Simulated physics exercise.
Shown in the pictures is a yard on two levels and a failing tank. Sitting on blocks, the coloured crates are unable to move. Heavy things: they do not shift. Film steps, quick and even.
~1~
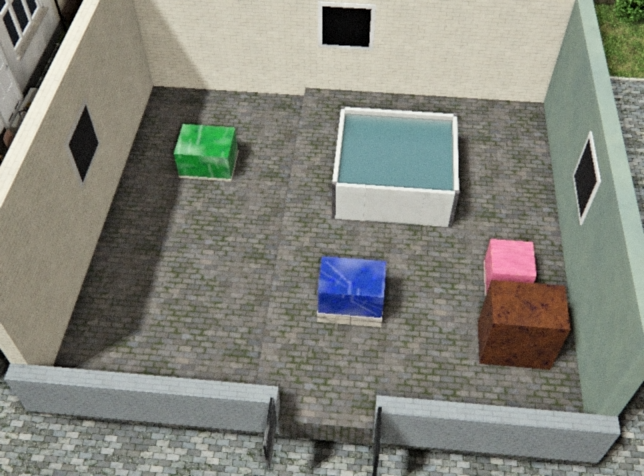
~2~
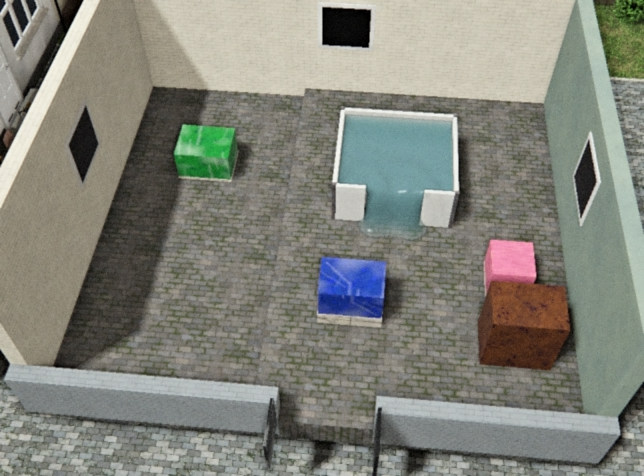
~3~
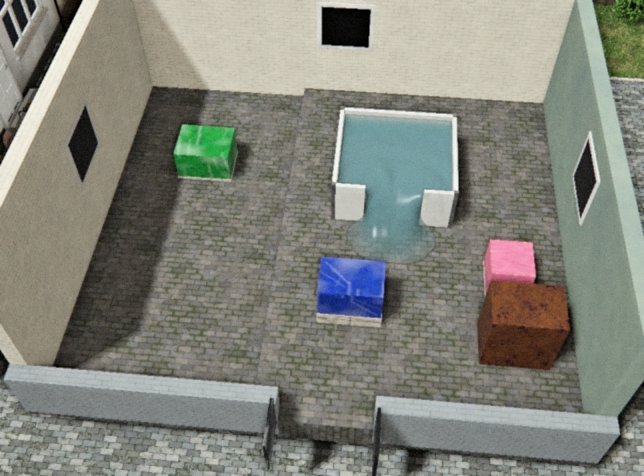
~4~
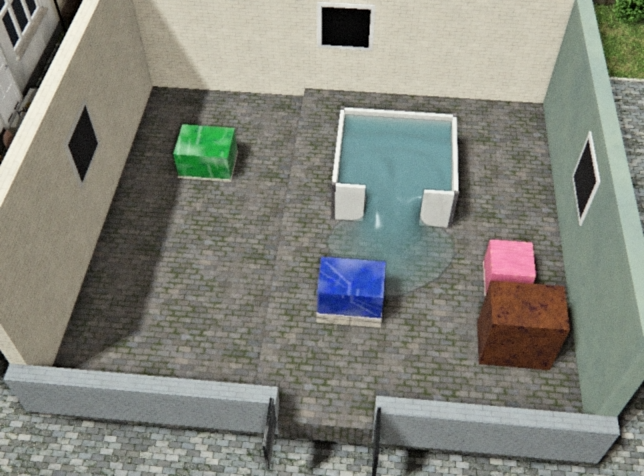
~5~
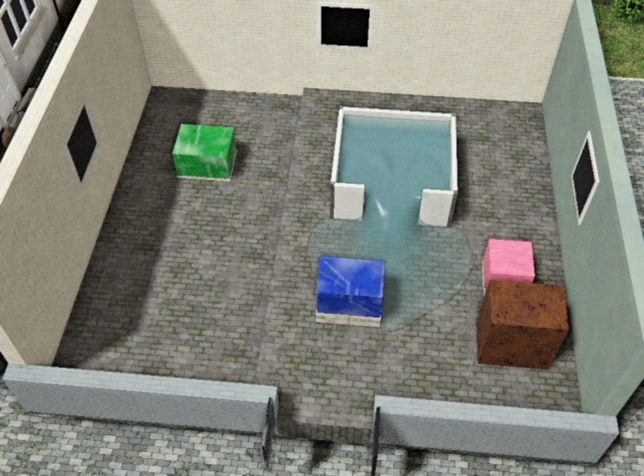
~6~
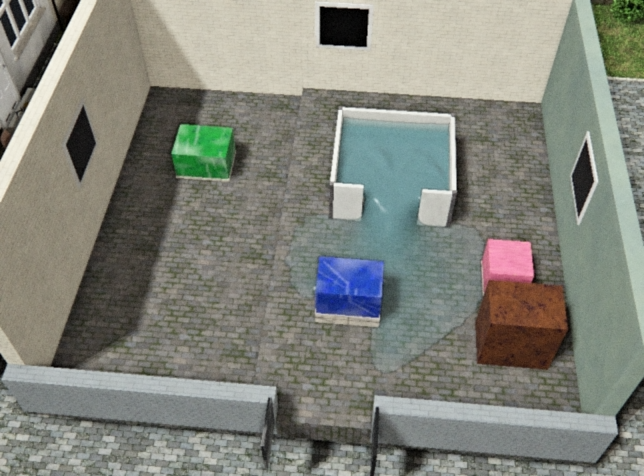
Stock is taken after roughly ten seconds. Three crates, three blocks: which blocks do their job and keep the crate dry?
The blue crate is caught by the water, the pink crate is caught by the water, the green crate is caught by the water.
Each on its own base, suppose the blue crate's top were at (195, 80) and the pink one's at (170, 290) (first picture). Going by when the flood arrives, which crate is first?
It should be the one in pink.
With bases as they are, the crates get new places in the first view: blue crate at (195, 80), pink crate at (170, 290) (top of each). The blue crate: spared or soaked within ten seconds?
Blue crate is not reached.
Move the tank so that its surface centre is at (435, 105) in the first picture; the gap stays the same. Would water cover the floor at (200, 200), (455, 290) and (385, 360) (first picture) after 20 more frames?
Results in order - left untouched, swamped, swamped.
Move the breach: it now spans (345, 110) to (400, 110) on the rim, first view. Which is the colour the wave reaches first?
It's the green one.
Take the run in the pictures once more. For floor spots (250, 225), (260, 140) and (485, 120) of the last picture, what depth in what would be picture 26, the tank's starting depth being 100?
Around 2, 0 and 0 %.
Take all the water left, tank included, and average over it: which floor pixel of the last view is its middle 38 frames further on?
Centre point: Around (342, 256).
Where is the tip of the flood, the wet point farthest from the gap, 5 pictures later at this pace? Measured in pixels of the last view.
Somewhere around (505, 424).
A moment on, water covers 20 % of the floor; the blue crate water round its plinth, the pink crate water round its plinth, the green crate not reached.
Next, water covers 35 % of the floor; the blue crate water round its plinth, the pink crate water round its plinth, the green crate not reached.
Then, water covers 55 % of the floor; the blue crate water round its plinth, the pink crate water round its plinth, the green crate water round its plinth.
Later, water covers 75 % of the floor; the blue crate water round its plinth, the pink crate water round its plinth, the green crate water round its plinth.
In the end, water covers 95 % of the floor; the blue crate was topped, the pink crate was topped, the green crate was topped.
